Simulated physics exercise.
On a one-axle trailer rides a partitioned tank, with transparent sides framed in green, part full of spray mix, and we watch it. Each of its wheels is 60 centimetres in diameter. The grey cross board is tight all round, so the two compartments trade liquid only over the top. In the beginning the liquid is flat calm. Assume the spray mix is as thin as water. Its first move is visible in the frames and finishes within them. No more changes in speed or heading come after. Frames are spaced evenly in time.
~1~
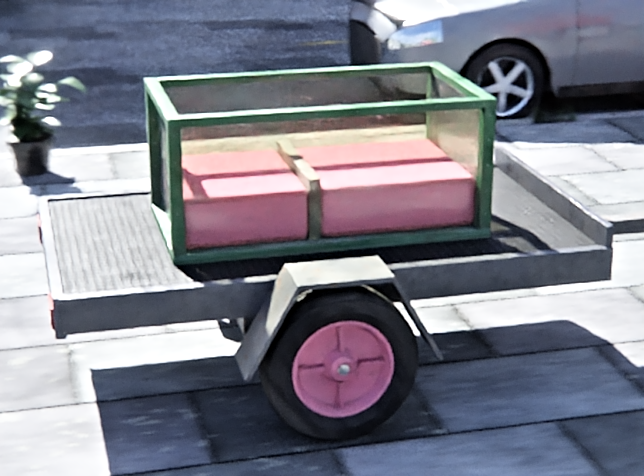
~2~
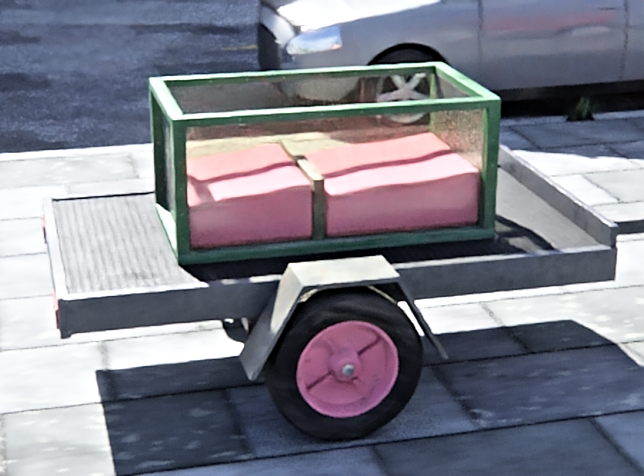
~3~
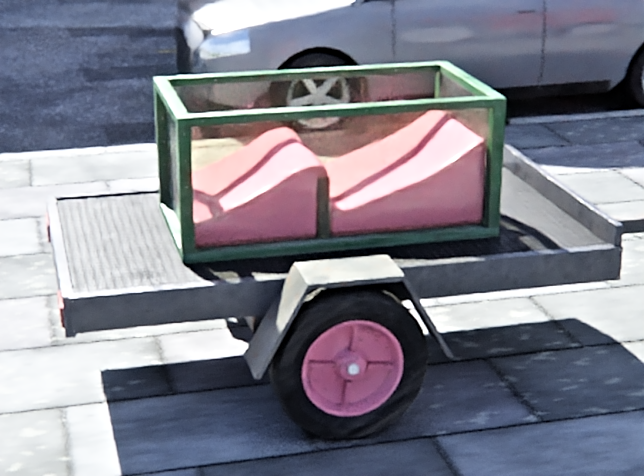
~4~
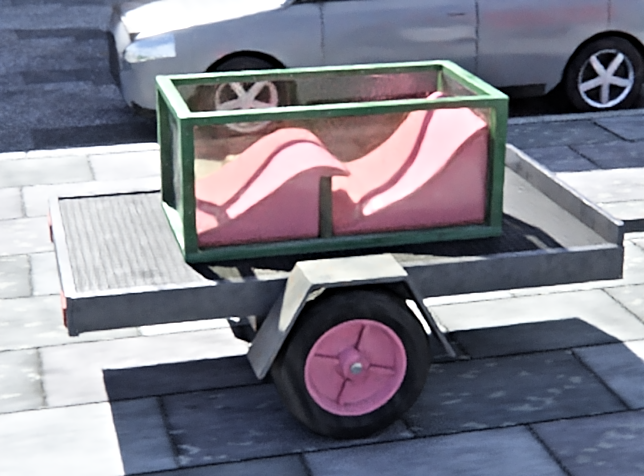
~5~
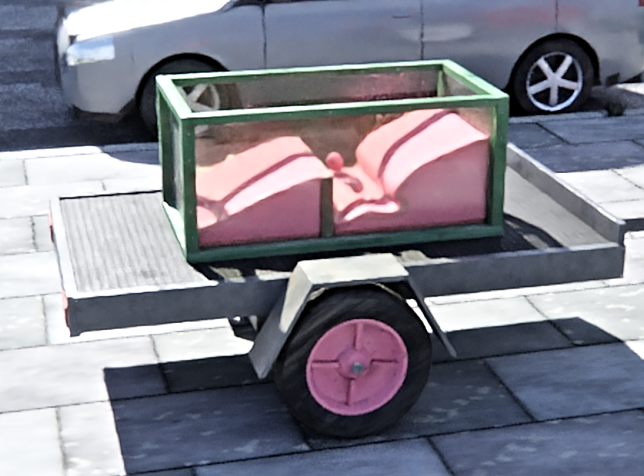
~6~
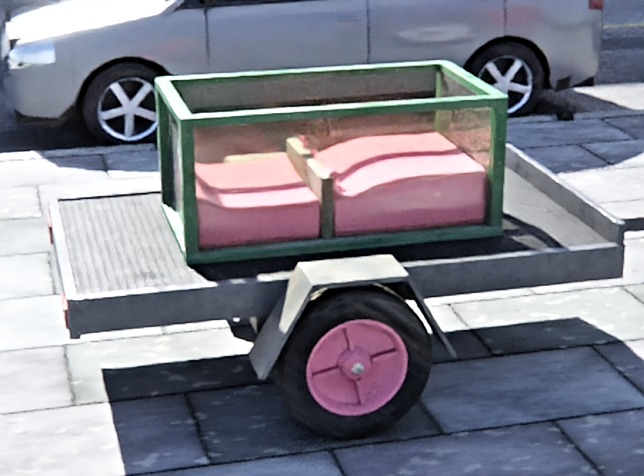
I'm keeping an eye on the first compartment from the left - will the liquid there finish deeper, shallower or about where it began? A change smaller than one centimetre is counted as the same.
It will finish about where it began.
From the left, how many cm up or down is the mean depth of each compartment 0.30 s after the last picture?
Mean depth change in cm, from the left: 3 down, then 1 up.
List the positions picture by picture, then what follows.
The first picture shows surface heights from the left, (249, 188), (395, 177); board top at (315, 180); the front is on the right, levels are read along the near wall; a wheel hub at (346, 374).
The second picture shows surface heights from the left, (253, 187), (399, 177).
The third picture shows surface heights from the left, (258, 186), (404, 181).
The fourth picture shows surface heights from the left, (261, 190), (406, 186).
The fifth picture shows surface heights from the left, (262, 191), (407, 161).
The sixth picture shows surface heights from the left, (261, 201), (406, 168); a wheel hub at (360, 372).
Another 0.30 s on from the last picture, the mean depths from the left are 18, 22 cm.
Another 0.80 s on from the last picture, the mean depths from the left are 20, 22 cm.
Another 1.20 s on from the last picture, the mean depths from the left are 20, 22 cm.
Another 2.98 s on from the last picture, the mean depths from the left are 21, 21 cm.
